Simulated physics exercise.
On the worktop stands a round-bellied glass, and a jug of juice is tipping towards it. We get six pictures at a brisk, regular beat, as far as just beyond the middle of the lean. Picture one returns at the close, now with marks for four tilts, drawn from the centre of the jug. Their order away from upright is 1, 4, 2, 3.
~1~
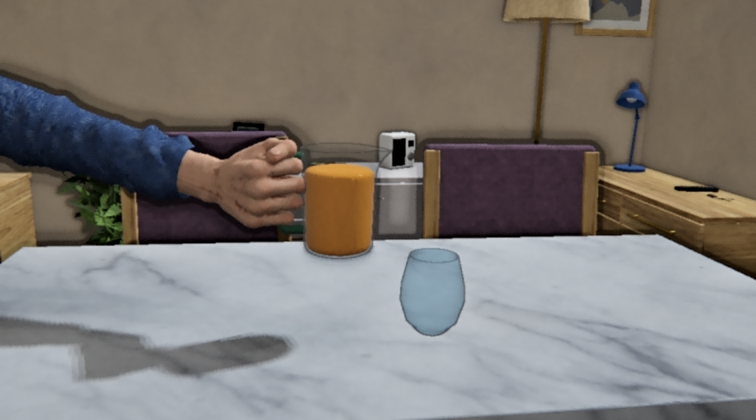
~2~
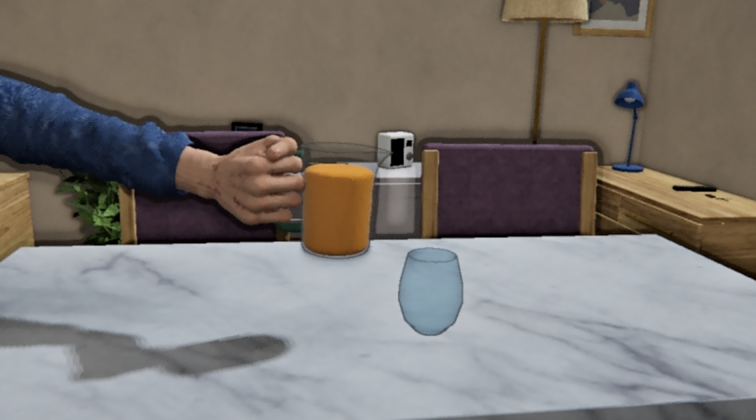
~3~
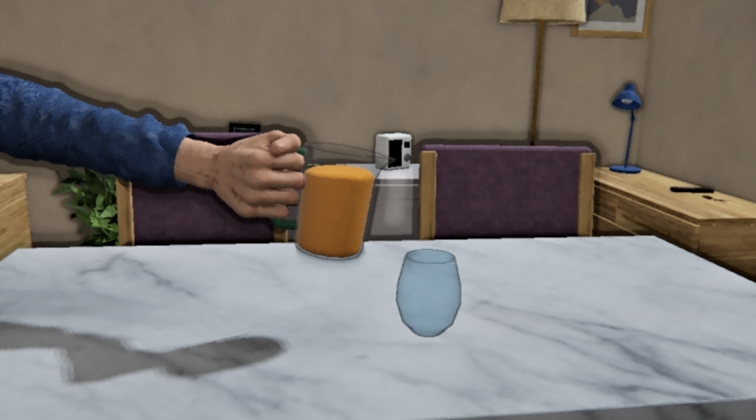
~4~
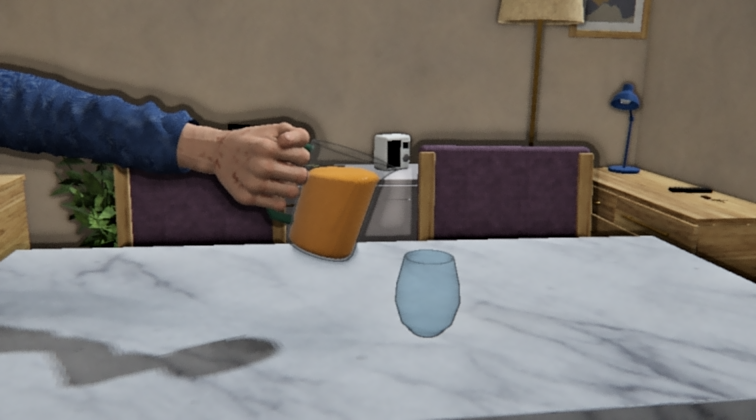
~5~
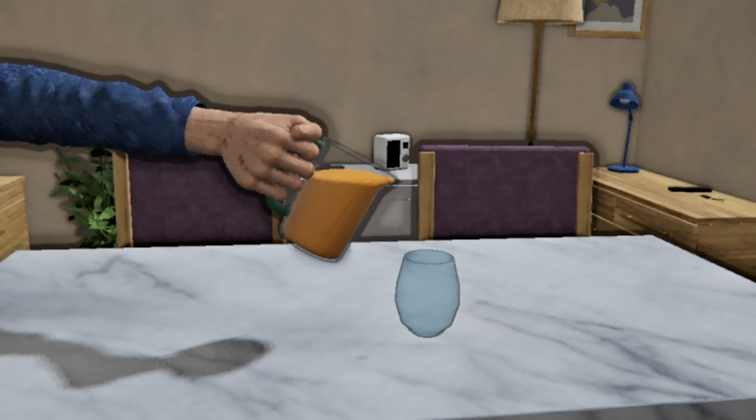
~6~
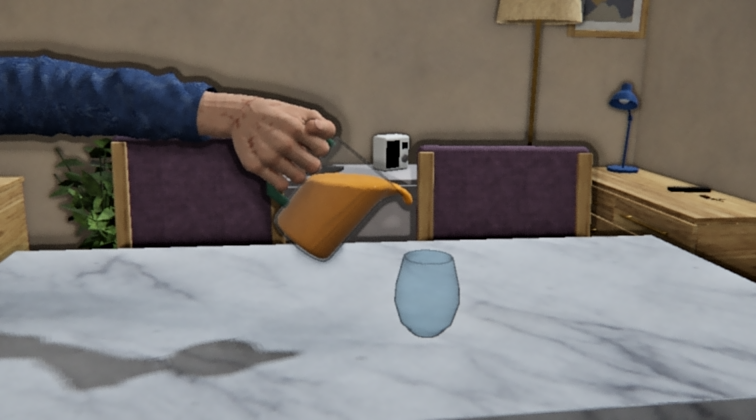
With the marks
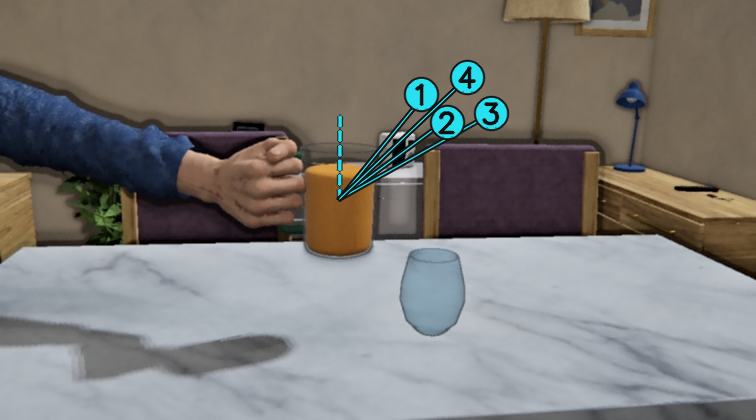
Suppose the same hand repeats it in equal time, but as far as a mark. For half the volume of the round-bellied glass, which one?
Choose 3.
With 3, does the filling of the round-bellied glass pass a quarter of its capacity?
Yes, it does.
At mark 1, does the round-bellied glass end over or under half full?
Under.
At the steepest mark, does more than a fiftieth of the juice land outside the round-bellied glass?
No.
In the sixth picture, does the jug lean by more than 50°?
No, it does not.
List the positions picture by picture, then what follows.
Upright, lip at (391, 150); rim of the round-bellied glass round (434, 255); nothing has left yet.
Tipped about 2°, lip at (391, 152); nothing has left yet.
Tipped about 8°, lip at (393, 159); nothing has left yet.
Tipped about 17°, lip at (397, 169); nothing has left yet.
Tipped about 28°, lip at (401, 181); nothing has left yet.
Tipped about 39°, lip at (403, 195); juice is over the lip, down to (409, 202).
On the marked copy, 1 at (412, 109); 2 at (431, 130); 3 at (476, 121); 4 at (455, 89).
With 1, the round-bellied glass ends with about 13 % of what it can hold.
With 2, the round-bellied glass ends with about 35 % of what it can hold.
With 3, the round-bellied glass ends with about 51 % of what it can hold.
With 4, the round-bellied glass ends with about 23 % of what it can hold.
